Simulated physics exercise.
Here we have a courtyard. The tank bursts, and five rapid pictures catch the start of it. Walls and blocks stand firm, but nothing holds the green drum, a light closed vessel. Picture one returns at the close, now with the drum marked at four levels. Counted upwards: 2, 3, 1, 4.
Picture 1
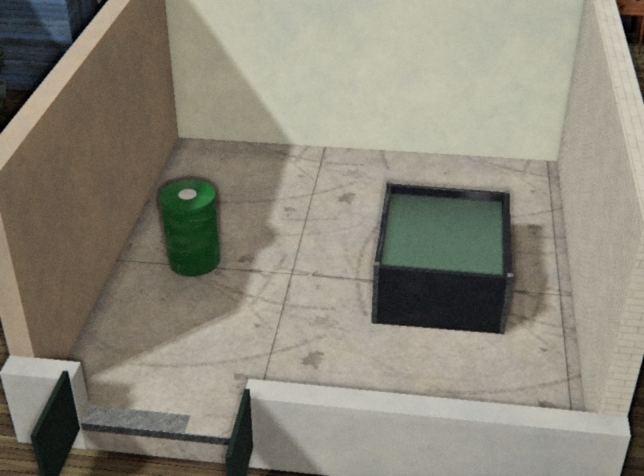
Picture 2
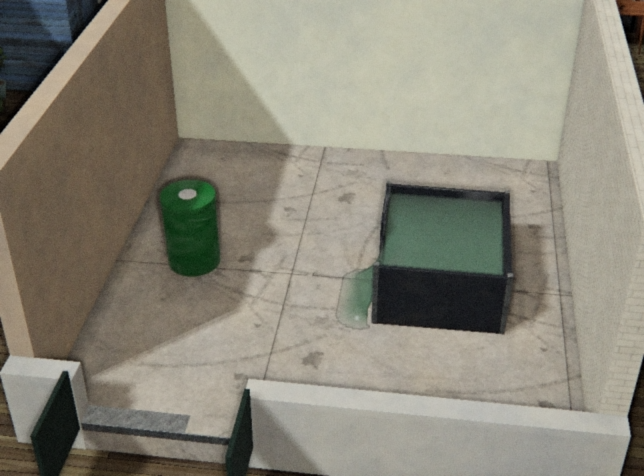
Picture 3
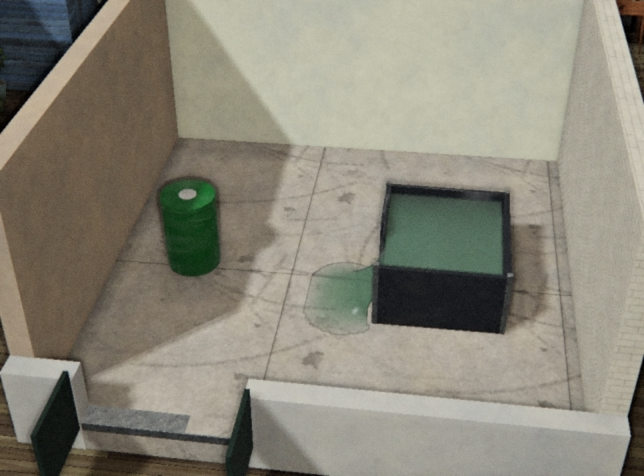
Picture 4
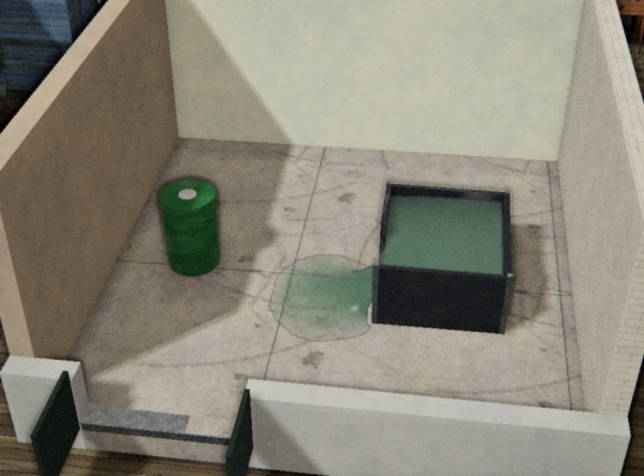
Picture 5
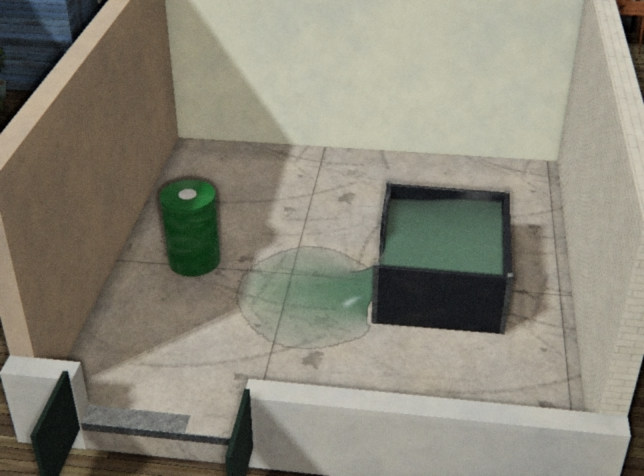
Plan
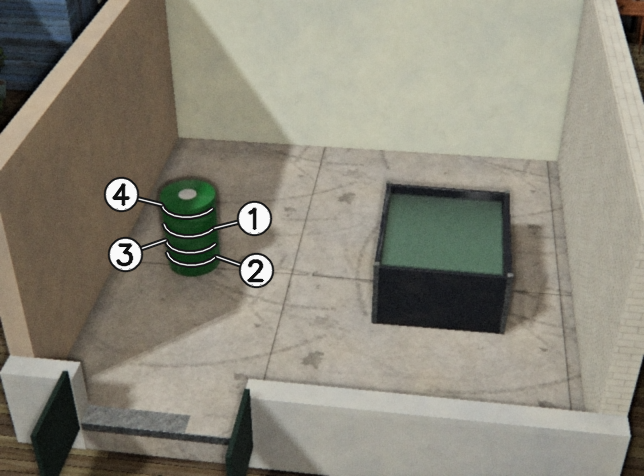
Greenish water leaks from the left side of a dark tank and spreads across the courtyard floor.
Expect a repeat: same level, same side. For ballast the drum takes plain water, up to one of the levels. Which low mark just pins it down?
3.
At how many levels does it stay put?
Three.
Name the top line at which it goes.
That would be 2.
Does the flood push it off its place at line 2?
Yes, that goes wrong.
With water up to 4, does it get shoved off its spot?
No, that is safe.
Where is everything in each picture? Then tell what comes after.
Lid of the green drum at (188, 195); tank full, its middle at (445, 234); open gate at (164, 374).
Water covers 1 % of the ground and is seen nearest the drum at (353, 280).
Water covers 3 % of the ground and is seen nearest the drum at (318, 283).
Water covers 5 % of the ground and is seen nearest the drum at (283, 281).
Lid of the green drum at (188, 195); water covers 8 % of the ground and is seen nearest the drum at (258, 268).
On the marked copy, 1 at (184, 236); 2 at (187, 265); 3 at (186, 252); 4 at (182, 217); from the bottom up 2, 3, 1, 4.
With 1, it does not move.
With 2, it is pushed about half its own width away.
With 3, it does not move.
With 4, it does not move.
